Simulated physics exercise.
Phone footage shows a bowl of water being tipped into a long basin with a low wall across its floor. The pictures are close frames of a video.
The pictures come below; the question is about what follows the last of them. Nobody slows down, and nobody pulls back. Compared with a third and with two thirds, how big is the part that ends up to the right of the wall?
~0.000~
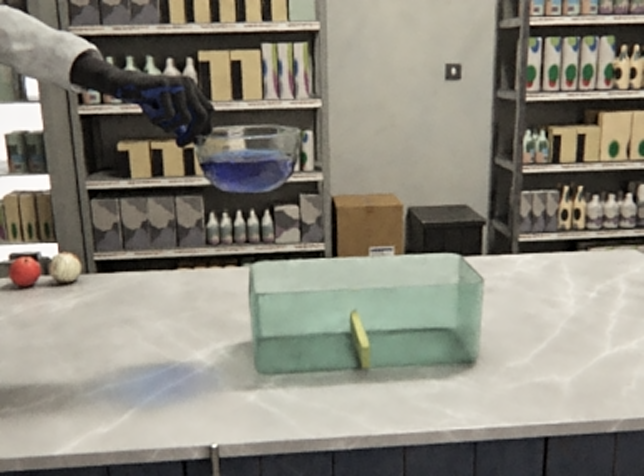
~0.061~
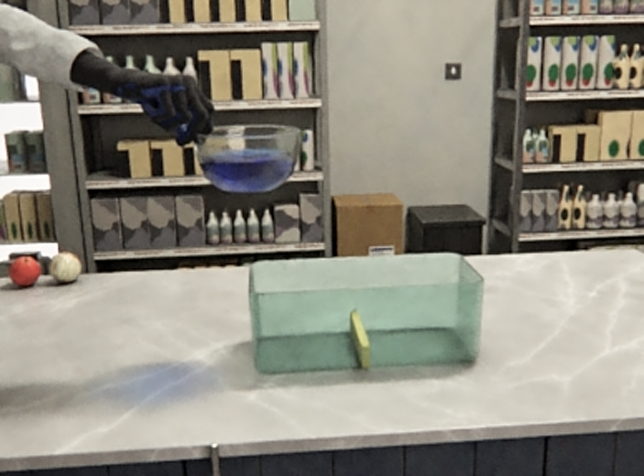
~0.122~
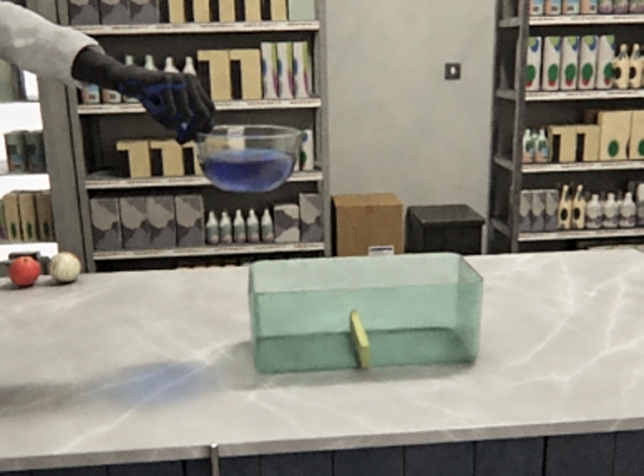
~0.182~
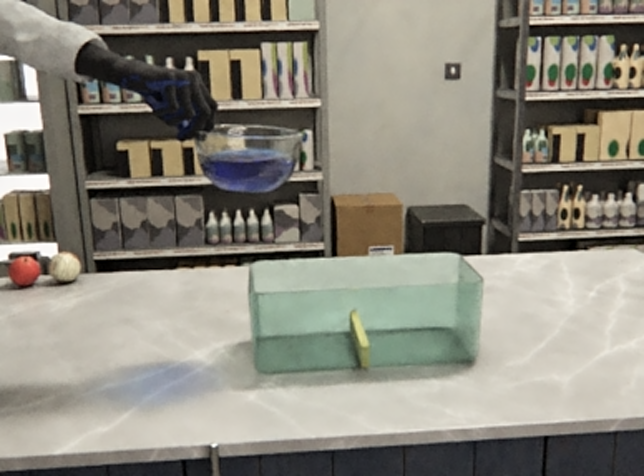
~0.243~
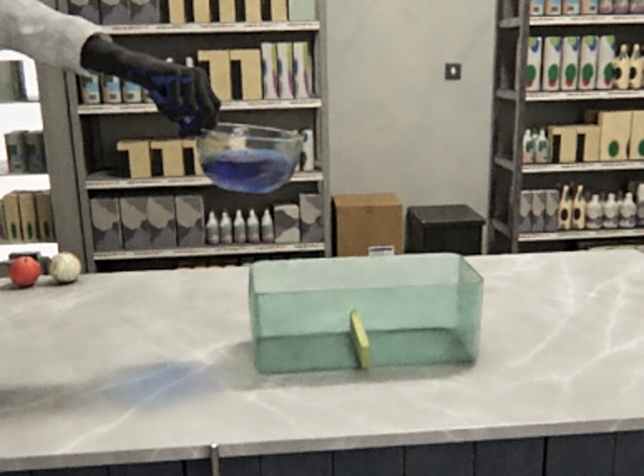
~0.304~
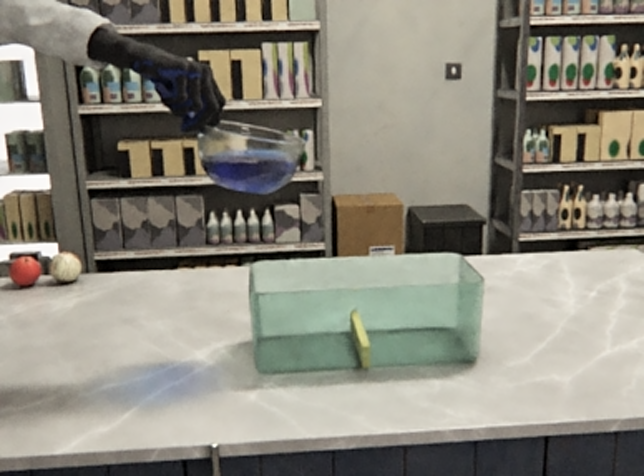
Shy of a third.
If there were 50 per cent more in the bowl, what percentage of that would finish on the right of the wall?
The share comes to roughly 50 per cent.
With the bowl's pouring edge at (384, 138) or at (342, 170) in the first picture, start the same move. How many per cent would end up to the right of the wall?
95 %, 75 %.
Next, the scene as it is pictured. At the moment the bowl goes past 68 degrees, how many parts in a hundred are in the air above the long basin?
Near 30 in a hundred.
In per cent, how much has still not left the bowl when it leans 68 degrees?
65 per cent or so.
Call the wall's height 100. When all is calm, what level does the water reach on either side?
Left part: 50 per cent; right part: 10.
A moment on, the bowl is tipped part way and 64 per cent is still to pour, 5 is left of the wall and 0 right of it.
Next, the bowl is tipped right over and 3 per cent is still to pour, 68 is left of the wall and 17 right of it.
Then the bowl is tipped right over and 0 per cent is still to pour, 79 is left of the wall and 20 right of it.
Later the bowl is tipped right over and 0 per cent is still to pour, 79 is left of the wall and 20 right of it.
In the end 79 per cent lies left of the wall, 20 right of it and 1 outside.
